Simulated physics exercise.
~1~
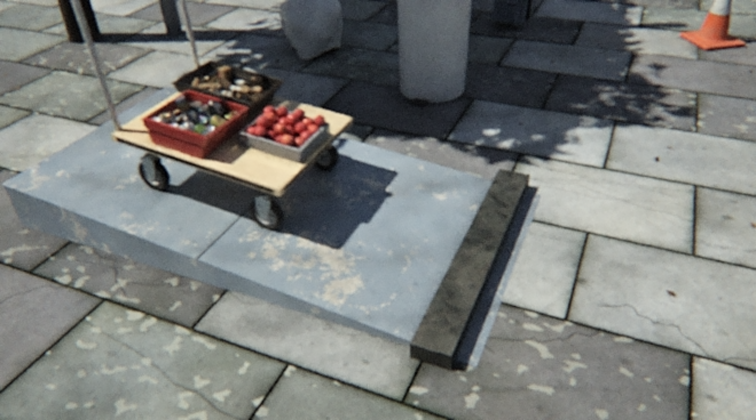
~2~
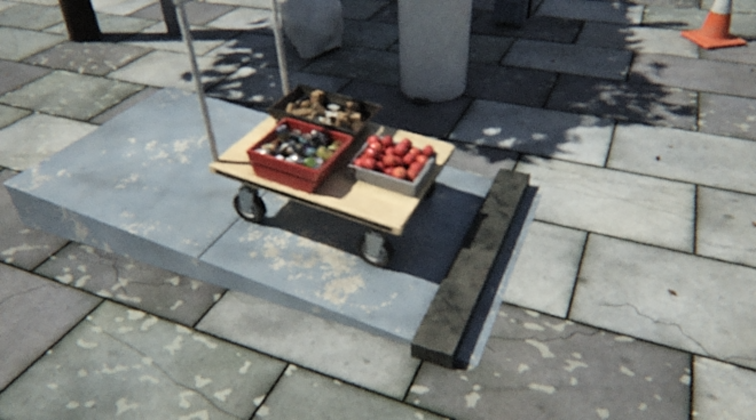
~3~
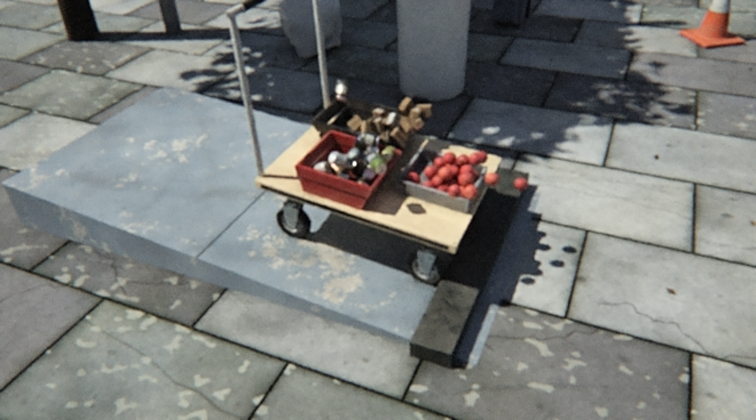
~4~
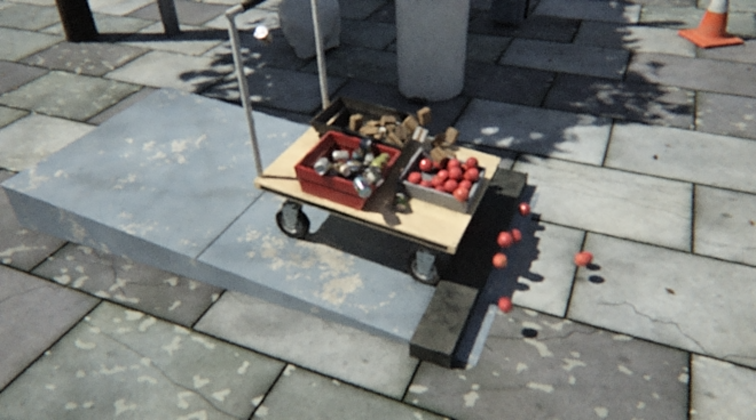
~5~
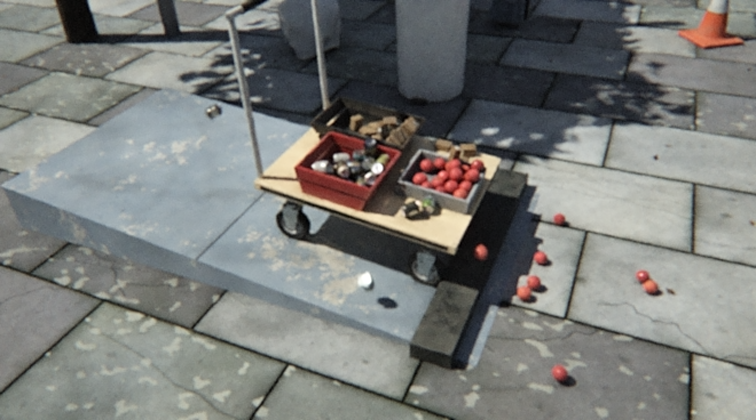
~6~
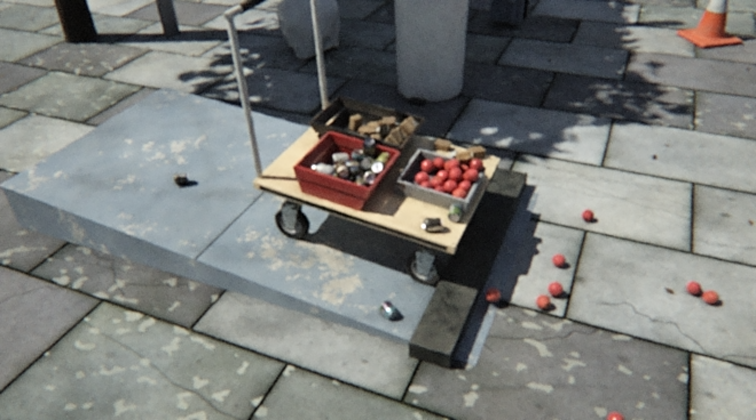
A flat cart carrying three open crates rolled rightward down a low ramp and stopped at a dark beam, shaking its loose contents forward. Several tomatoes spilled over the beam and scattered across the paving, while a few small cans landed on the deck and ramp.
